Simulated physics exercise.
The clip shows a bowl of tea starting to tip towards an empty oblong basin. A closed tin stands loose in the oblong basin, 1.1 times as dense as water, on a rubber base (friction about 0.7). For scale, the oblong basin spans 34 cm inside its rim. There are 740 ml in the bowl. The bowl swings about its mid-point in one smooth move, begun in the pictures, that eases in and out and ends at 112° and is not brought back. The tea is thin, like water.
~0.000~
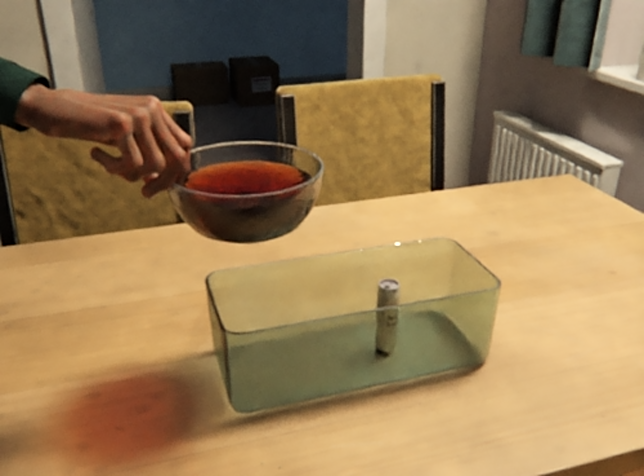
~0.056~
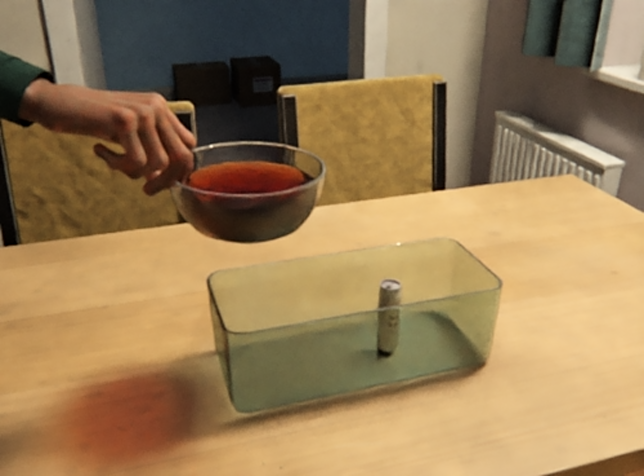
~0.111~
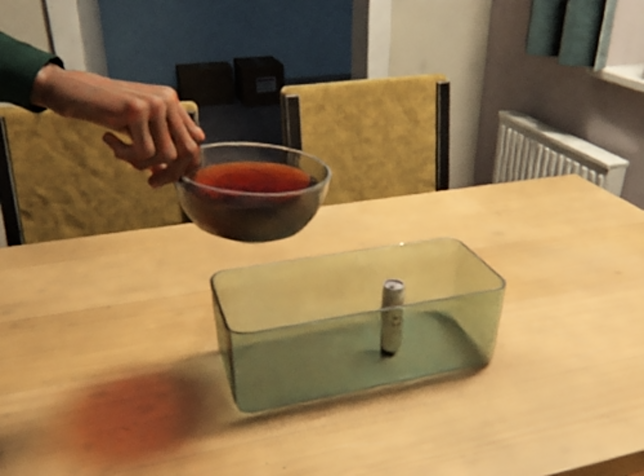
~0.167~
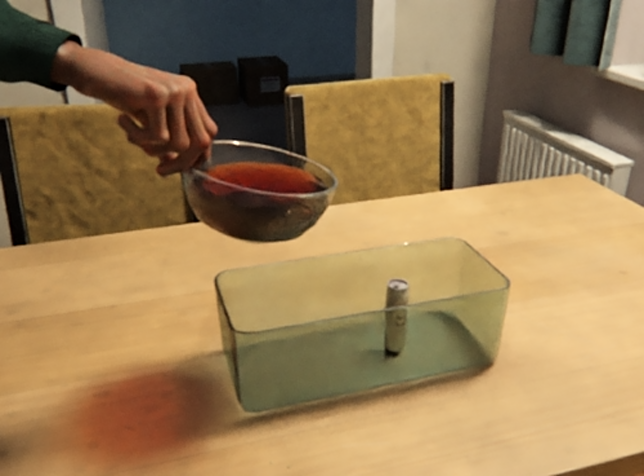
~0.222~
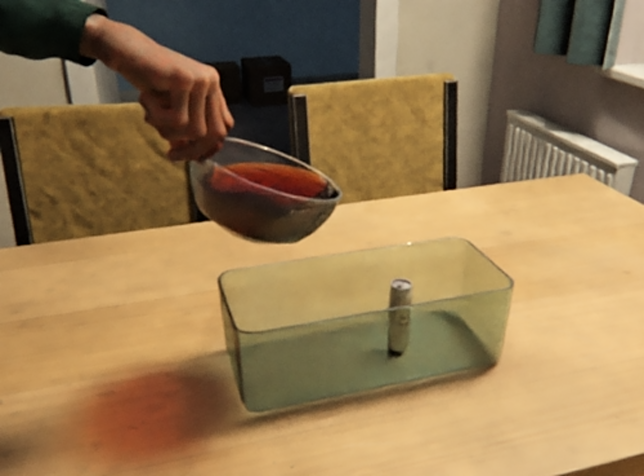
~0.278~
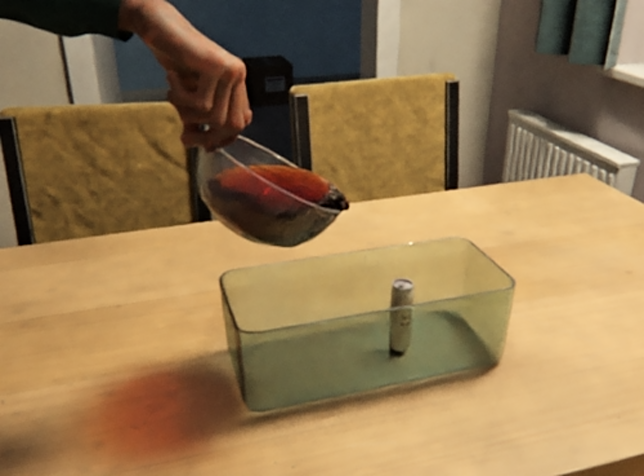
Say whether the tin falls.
It topples.
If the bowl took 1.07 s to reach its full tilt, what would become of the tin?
Then it remains upright.
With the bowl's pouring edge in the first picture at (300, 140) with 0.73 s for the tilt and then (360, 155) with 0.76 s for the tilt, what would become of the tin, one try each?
First it keeps standing; then it remains upright.
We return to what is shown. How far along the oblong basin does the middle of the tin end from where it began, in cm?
Some 5.5 cm.
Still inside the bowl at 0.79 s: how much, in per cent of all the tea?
About 0 per cent.
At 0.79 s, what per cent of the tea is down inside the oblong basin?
Near 98 in a hundred.
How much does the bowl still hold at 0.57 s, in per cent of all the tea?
Near 10 in a hundred.
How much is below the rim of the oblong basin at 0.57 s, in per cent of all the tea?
Some 64 per cent.
By 0.57 s the tilt is 96° and 11 per cent is still to pour; the tin stands where it began.
By 0.79 s the tilt is 112° and 0 per cent is still to pour; the tin leans 11°.
By 1.01 s the tilt is 112° and 0 per cent is still to pour; the tin leans 30°.
By 1.26 s the tilt is 112° and 0 per cent is still to pour; the tin lies on its side.
At rest the tin lies on its side.
